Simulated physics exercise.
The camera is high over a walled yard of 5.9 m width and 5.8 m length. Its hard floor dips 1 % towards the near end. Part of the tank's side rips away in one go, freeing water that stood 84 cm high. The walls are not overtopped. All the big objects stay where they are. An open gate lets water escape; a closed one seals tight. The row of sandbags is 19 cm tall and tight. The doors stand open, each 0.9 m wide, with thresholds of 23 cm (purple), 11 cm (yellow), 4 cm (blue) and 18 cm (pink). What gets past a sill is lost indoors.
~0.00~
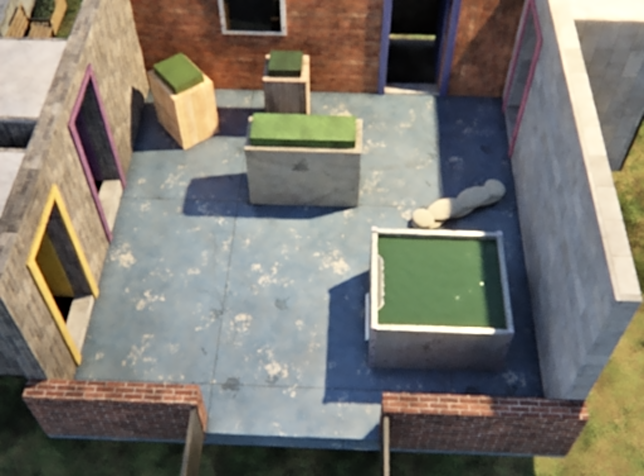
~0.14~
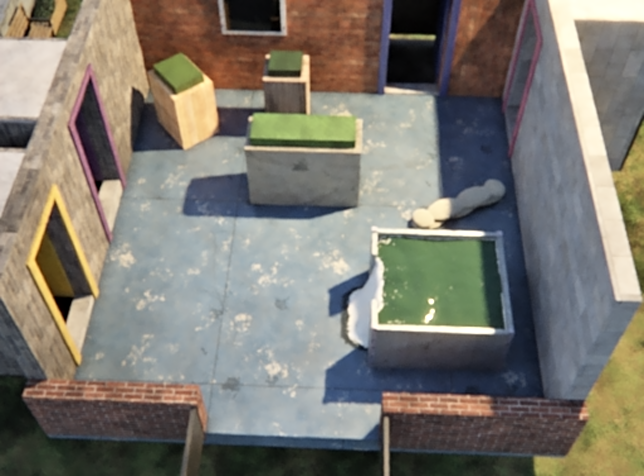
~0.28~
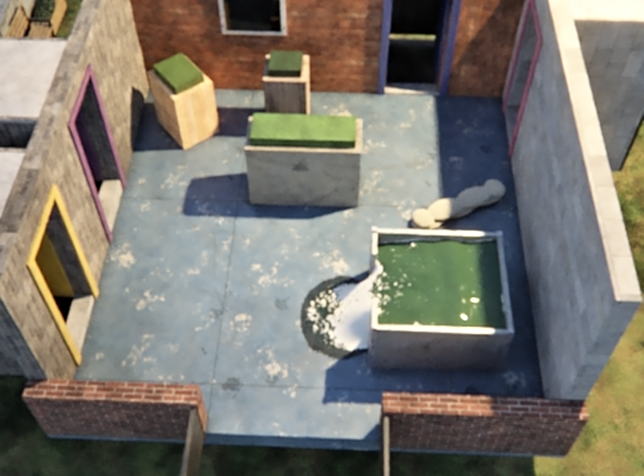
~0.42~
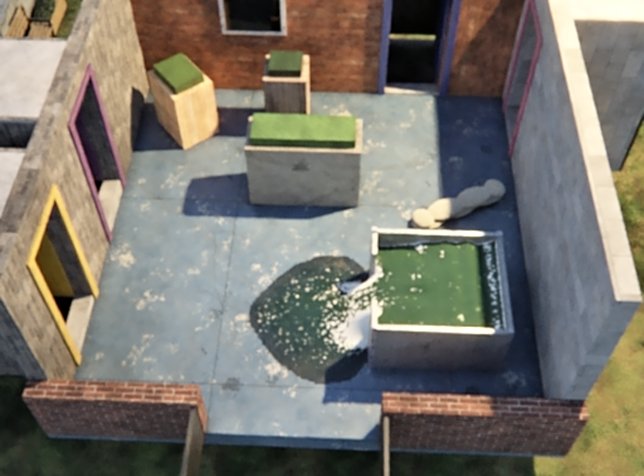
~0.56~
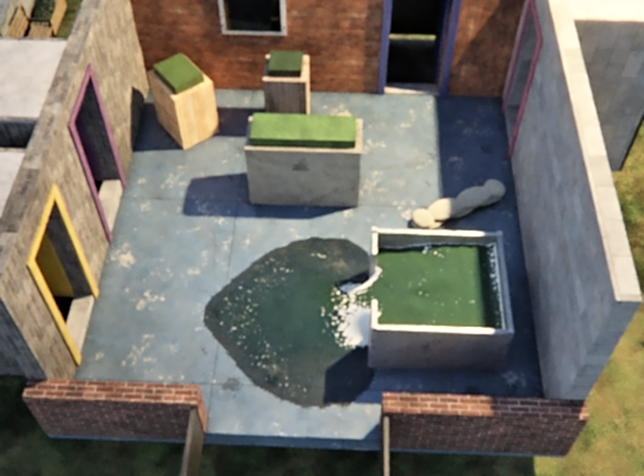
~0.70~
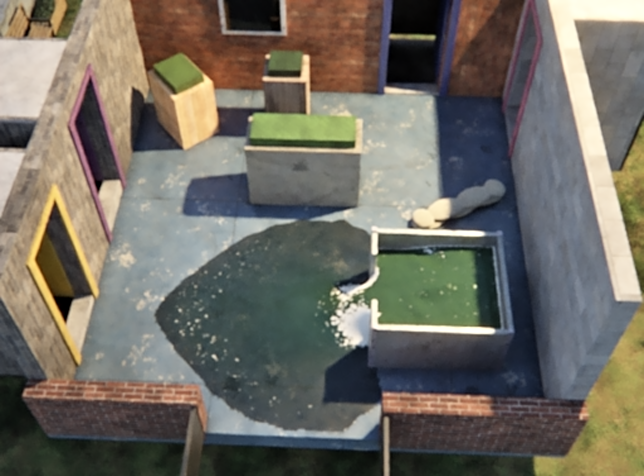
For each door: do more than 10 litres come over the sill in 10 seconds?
Door by door: At the purple door it does not reach the limit; at the yellow door it goes over the limit; at the blue door it stays under the limit; at the pink door it stays under the limit.
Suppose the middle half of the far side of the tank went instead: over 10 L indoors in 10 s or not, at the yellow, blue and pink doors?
Against that limit: Yellow under, blue above, pink under.
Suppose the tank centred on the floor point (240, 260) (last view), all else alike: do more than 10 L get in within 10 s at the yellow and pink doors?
Then: Yellow past it, pink not over.
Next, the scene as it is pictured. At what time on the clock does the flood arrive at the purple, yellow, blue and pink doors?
Arrival: Purple 1.4 s, yellow 1.0 s, blue 6.0 s, pink 8.0 s.
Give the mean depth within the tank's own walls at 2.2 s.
Roughly 37 cm on average.
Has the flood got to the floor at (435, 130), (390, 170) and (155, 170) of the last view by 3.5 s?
In that order: Still dry, still dry, wet.
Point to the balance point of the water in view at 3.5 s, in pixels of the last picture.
Around (262, 281).
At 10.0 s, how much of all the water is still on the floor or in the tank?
About 78 per cent.
After 1.4 s water covers 40 % of the floor and is deepest (41 cm) near (67, 408); purple door 7 cm at the sill, 0 L in, yellow door 17 cm at the sill, 8 L in, blue door not reached, pink door not reached.
After 2.2 s water covers 45 % of the floor and is deepest (32 cm) near (82, 409); purple door 18 cm at the sill, 0 L in, yellow door 26 cm at the sill, 57 L in, blue door not reached, pink door not reached.
After 3.5 s water covers 45 % of the floor and is deepest (20 cm) near (137, 136); purple door 14 cm at the sill, 0 L in, yellow door 14 cm at the sill, 104 L in, blue door not reached, pink door not reached.
After 6.0 s water covers 60 % of the floor and is deepest (14 cm) near (256, 93); purple door 10 cm at the sill, 0 L in, yellow door 10 cm at the sill, 112 L in, blue door 1 cm at the sill, 0 L in, pink door not reached.
After 10.0 s water covers 85 % of the floor and is deepest (9 cm) near (125, 411); purple door 6 cm at the sill, 0 L in, yellow door 8 cm at the sill, 112 L in, blue door 1 cm at the sill, 0 L in, pink door 6 cm at the sill, 0 L in.
